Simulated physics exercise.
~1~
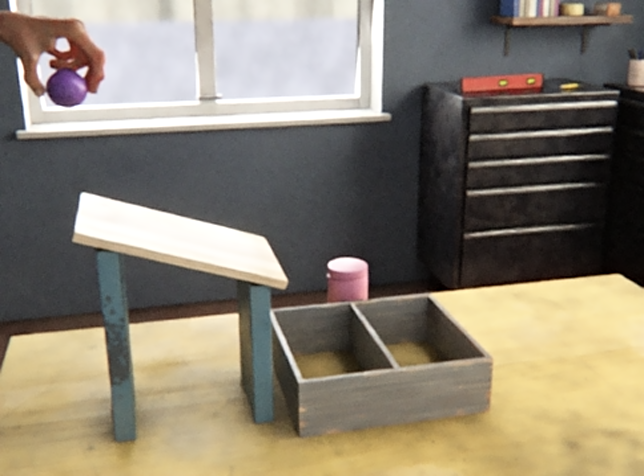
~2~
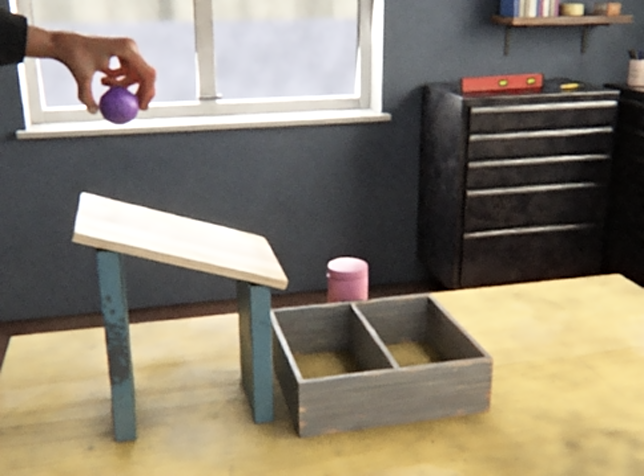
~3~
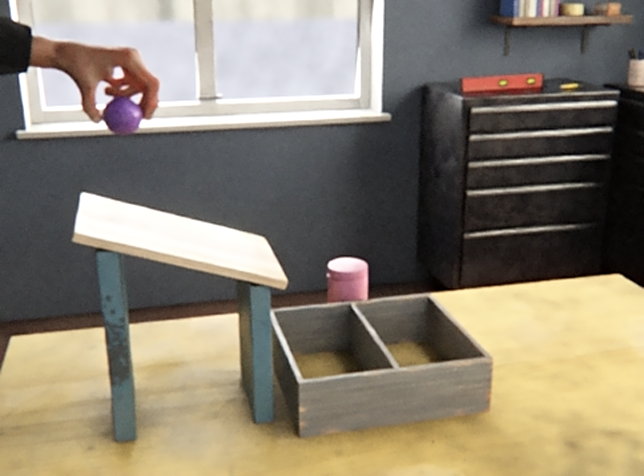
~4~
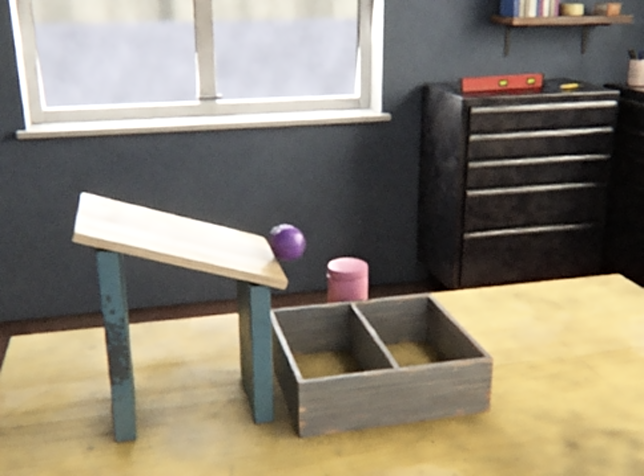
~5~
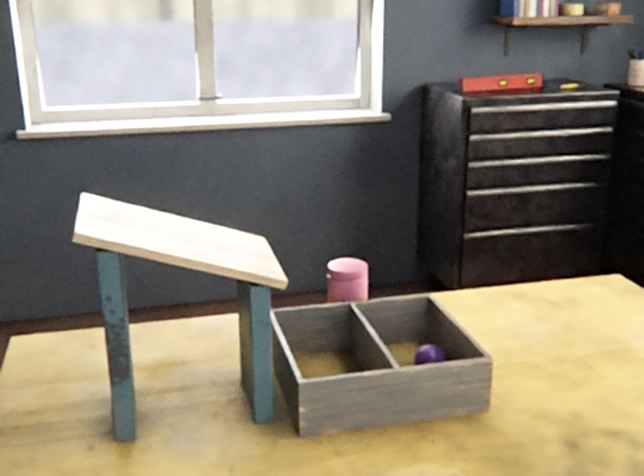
Purple ball released by a hand above a sloping board, moving right off its lower end and landing in the tray's farther bay.
